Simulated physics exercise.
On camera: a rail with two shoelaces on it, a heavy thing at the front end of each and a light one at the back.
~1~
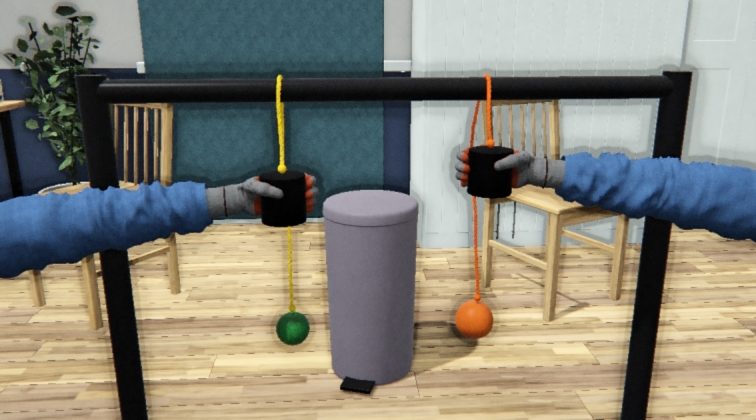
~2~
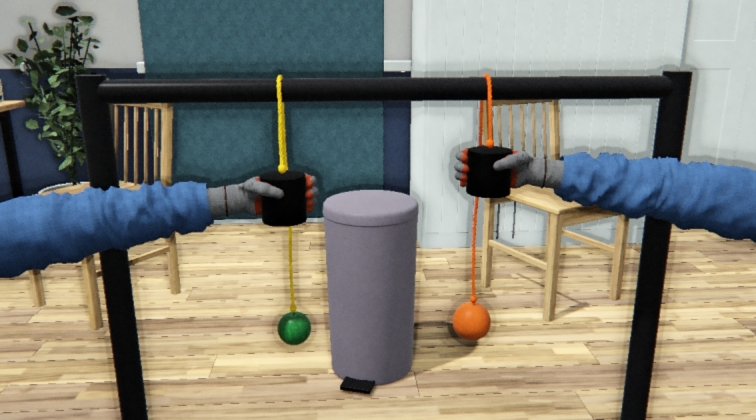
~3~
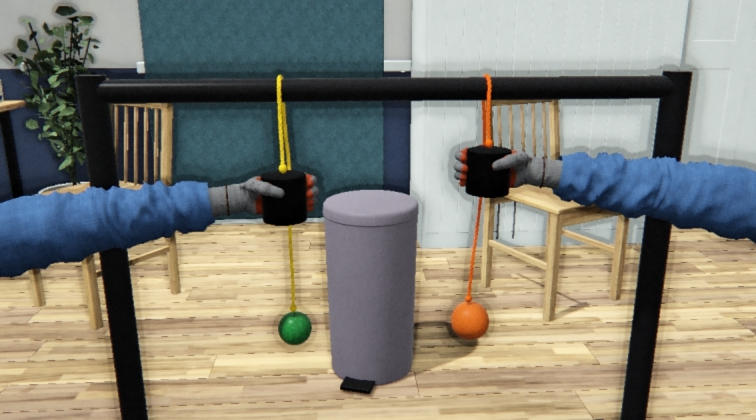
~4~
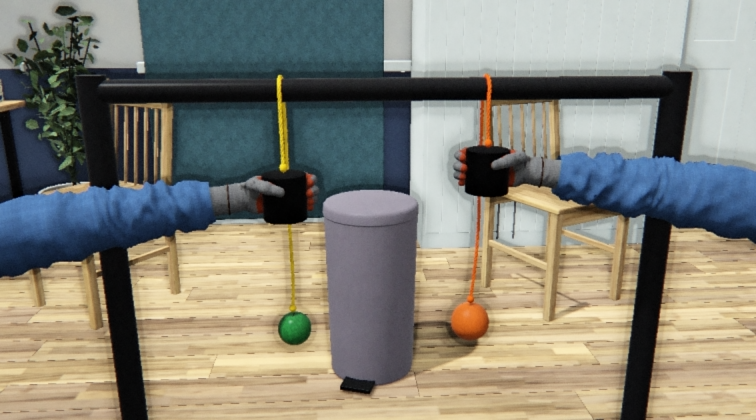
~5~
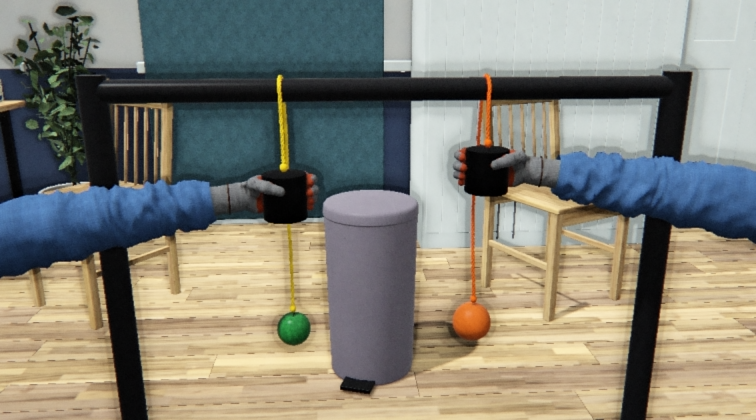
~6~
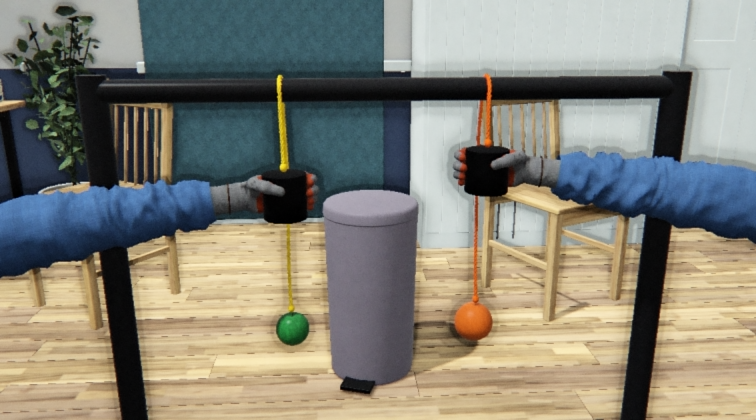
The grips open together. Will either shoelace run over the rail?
Outcome: The left weight drops, the right weight pulls its rope through.
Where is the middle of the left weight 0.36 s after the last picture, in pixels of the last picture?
Near (289, 300).
Then, 0.36 s on from there, left weight dropping near (289, 300); right weight dropping near (480, 306).
Then, 0.66 s on from there, left weight on the floor; right weight on the floor.
In the end, left weight on the floor; right weight on the floor. The left weight pulls its rope through and the right weight runs down to the floor.
